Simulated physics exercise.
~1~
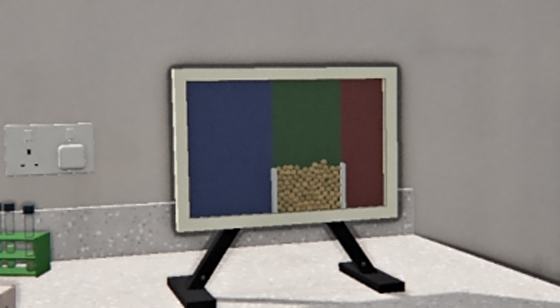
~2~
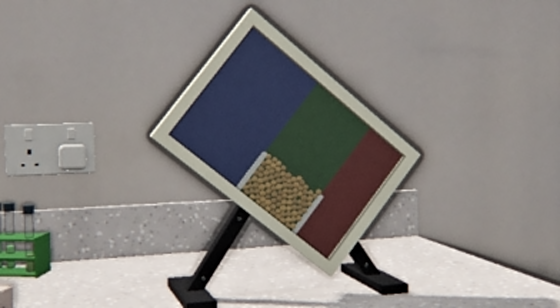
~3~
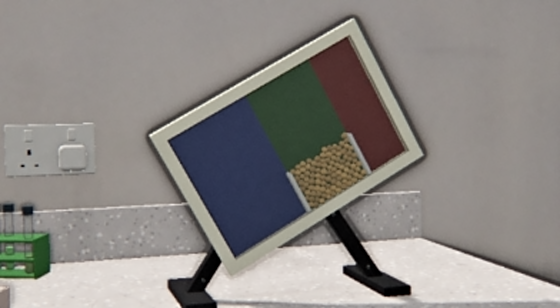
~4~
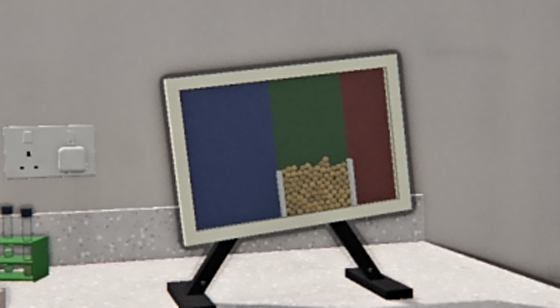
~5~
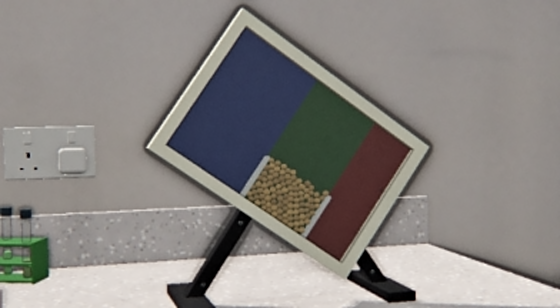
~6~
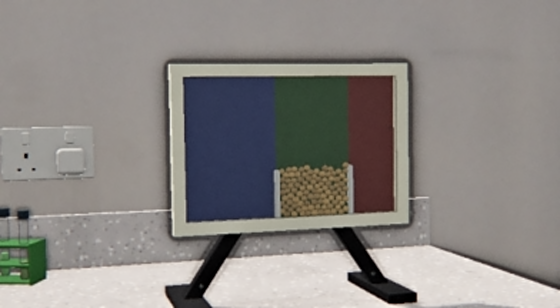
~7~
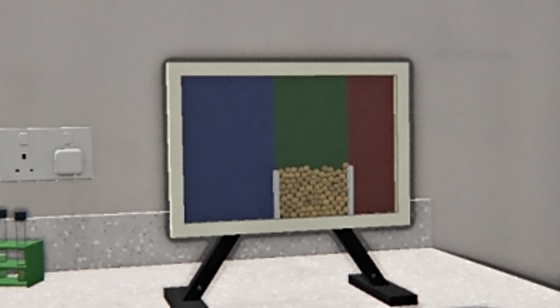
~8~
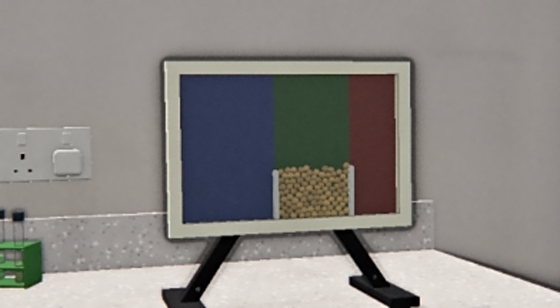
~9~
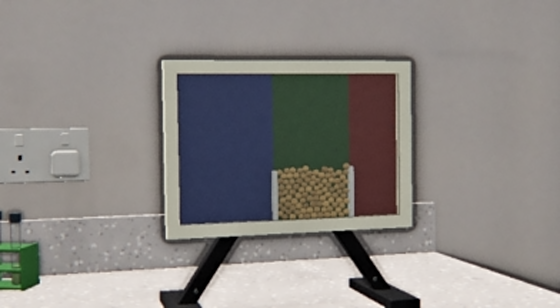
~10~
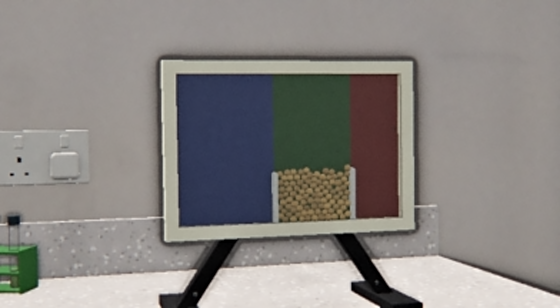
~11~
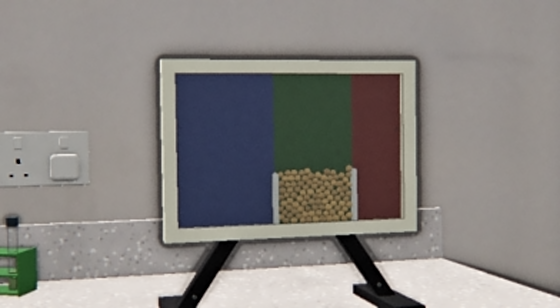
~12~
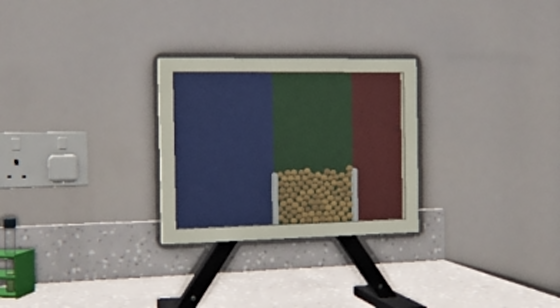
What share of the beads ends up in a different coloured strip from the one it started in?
A low share, since the beads stay between the short walls through all the tilting and still lie in the green strip once the case is level again.
